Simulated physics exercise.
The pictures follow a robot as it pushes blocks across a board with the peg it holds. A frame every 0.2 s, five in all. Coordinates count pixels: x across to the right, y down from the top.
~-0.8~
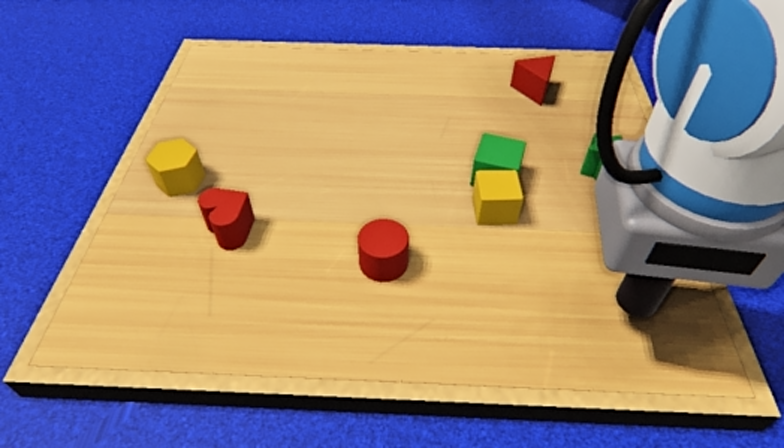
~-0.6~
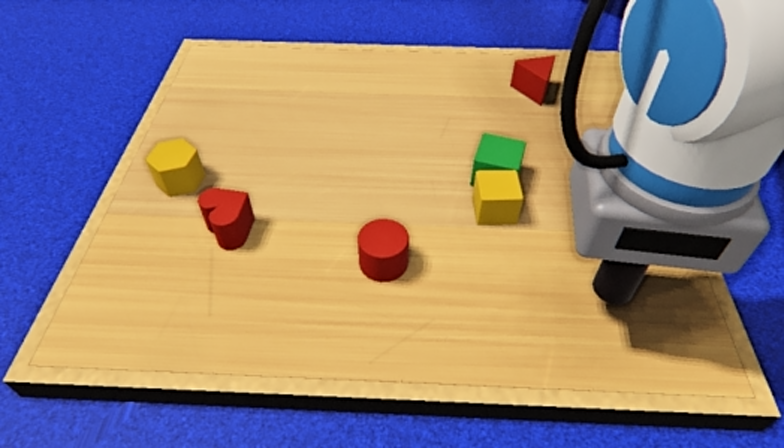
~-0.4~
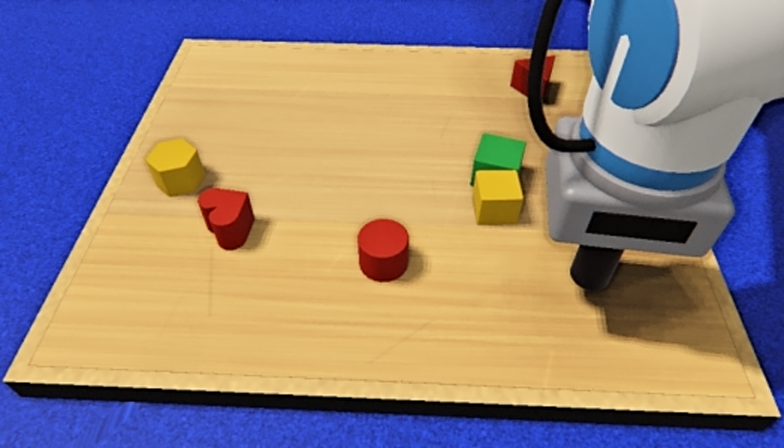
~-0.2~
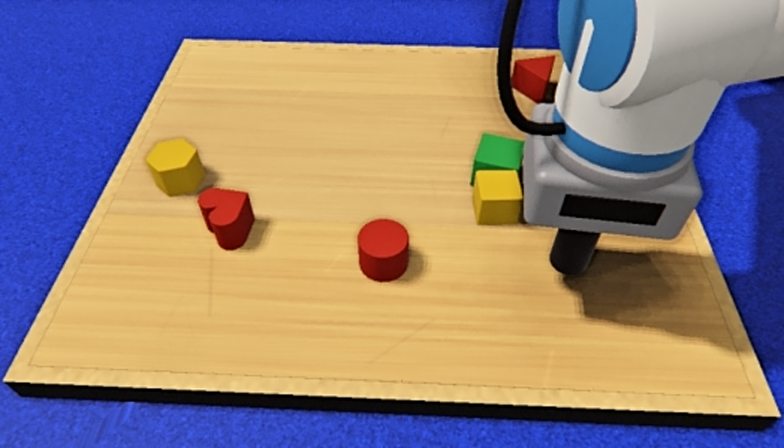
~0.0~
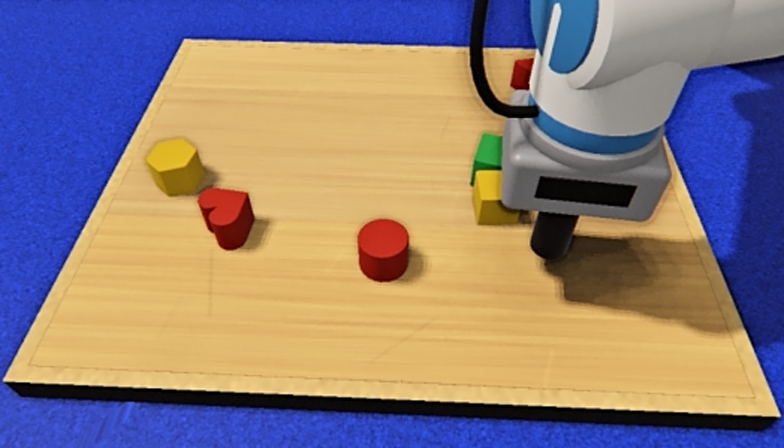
A robot arm moves left and slightly up the wooden board while the blocks stay still.
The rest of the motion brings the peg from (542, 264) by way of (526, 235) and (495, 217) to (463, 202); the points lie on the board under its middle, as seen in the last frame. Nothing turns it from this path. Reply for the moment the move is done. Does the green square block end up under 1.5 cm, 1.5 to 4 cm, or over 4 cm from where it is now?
Once the path is done, the green square block lies 1.5 to 4 cm from its present place.
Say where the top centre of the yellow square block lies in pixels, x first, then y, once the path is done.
The middle of its upper face will lie at (458, 146).
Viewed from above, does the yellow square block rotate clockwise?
I believe so.
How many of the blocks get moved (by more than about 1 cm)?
In total, two blocks get moved by over 1 cm.
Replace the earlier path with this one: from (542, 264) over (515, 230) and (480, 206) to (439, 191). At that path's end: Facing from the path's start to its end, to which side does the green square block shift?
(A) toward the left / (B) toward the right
B (toward the right)
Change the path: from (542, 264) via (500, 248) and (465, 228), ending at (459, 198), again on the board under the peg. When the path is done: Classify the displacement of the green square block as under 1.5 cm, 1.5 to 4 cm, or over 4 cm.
The distance will be 1.5 to 4 cm.
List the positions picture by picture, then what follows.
The first frame shows lower end of the peg (636, 301), tops of blocks, yellow square block (500, 184), green square block (501, 150).
The second frame shows peg (612, 289), blocks as before.
The third frame shows peg (589, 276), blocks as before.
The fourth frame shows peg (568, 261), blocks as before.
The fifth frame shows peg (548, 246), yellow square block (500, 184), green square block (501, 150).
On the path given first. One third of the way, peg (530, 216); nothing pushed yet.
Two thirds of the way, peg (497, 198); yellow square block (477, 161), turned 25° clockwise; green square block (493, 136).
At the end, peg (466, 183); yellow square block (458, 146), turned 50° clockwise; green square block (490, 130), turned 30° clockwise.
